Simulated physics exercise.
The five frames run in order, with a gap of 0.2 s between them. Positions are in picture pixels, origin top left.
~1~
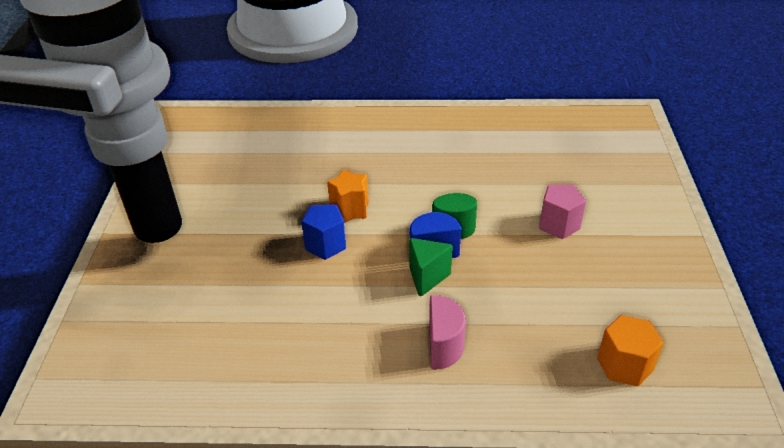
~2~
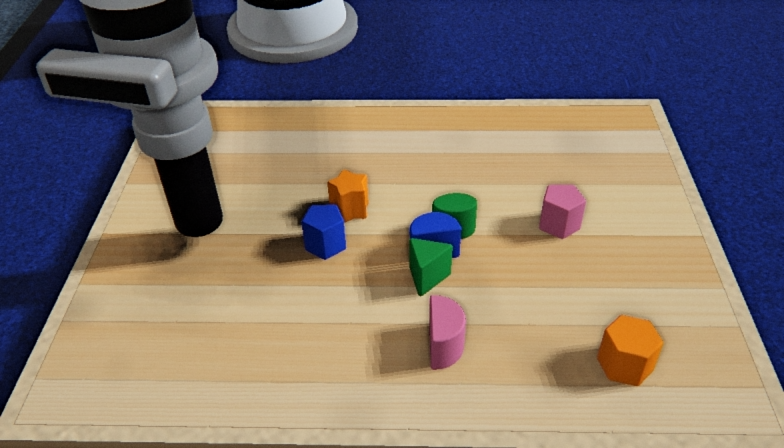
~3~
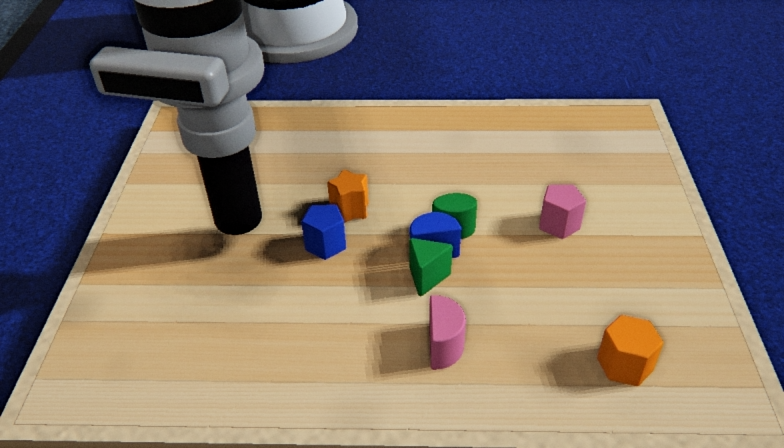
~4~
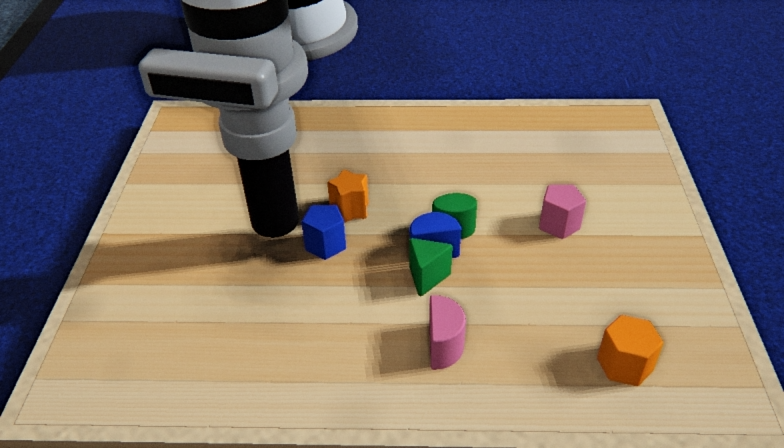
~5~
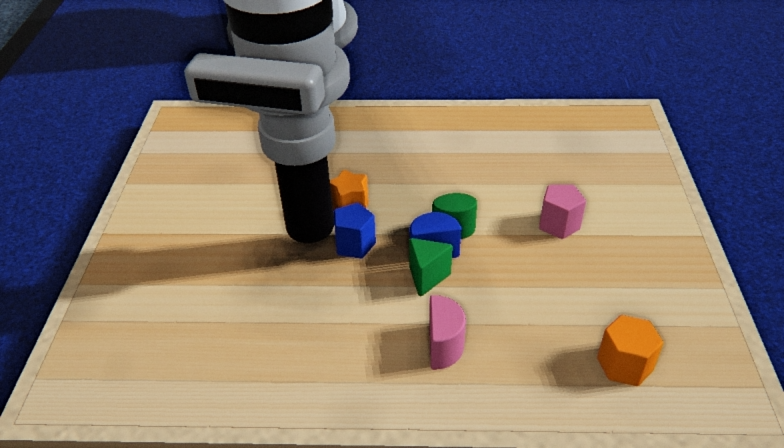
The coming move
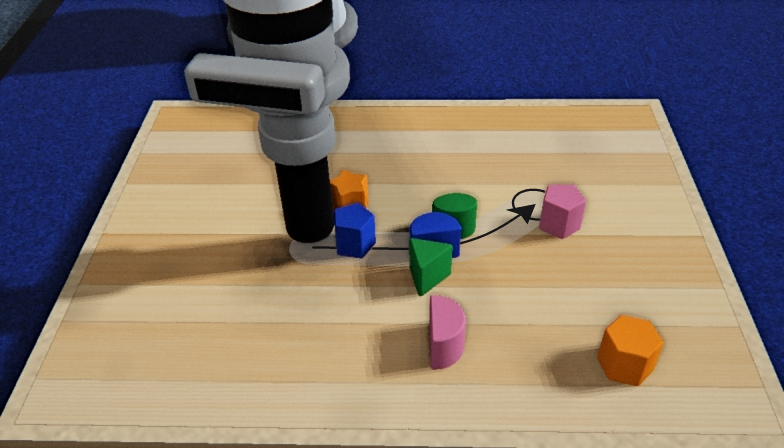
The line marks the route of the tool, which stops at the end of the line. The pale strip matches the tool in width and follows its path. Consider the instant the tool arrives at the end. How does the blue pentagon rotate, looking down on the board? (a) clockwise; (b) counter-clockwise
My answer is option a.
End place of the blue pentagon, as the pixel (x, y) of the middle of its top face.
Close to (555, 207).
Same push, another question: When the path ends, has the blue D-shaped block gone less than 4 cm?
The answer is no.
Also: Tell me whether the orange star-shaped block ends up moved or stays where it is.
Once the tool is done, the orange star-shaped block remains in the old spot.
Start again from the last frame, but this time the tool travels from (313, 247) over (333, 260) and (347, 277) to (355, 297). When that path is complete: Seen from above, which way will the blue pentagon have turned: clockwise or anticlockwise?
The twist is anticlockwise.
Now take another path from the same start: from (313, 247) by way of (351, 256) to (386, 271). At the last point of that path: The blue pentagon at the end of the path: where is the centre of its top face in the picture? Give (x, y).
Its top face will be centred at roughly (417, 222).
Drawn move, from (313, 247) through (396, 249) and (477, 238) to (536, 204).
What follows on the original path. One third of the way, tool at (398, 230); blue pentagon at (441, 216); blue D-shaped block at (478, 227); green elliptical block at (467, 197).
Two thirds of the way, tool at (480, 219); blue pentagon at (526, 211), turned 25° clockwise; blue D-shaped block at (542, 237); green elliptical block at (495, 183).
At the end, tool at (538, 186); orange star-shaped block still; blue pentagon at (555, 207), turned 55° clockwise; blue D-shaped block at (542, 237); green elliptical block at (530, 149), turned 65° anticlockwise; pink pentagon at (581, 190).
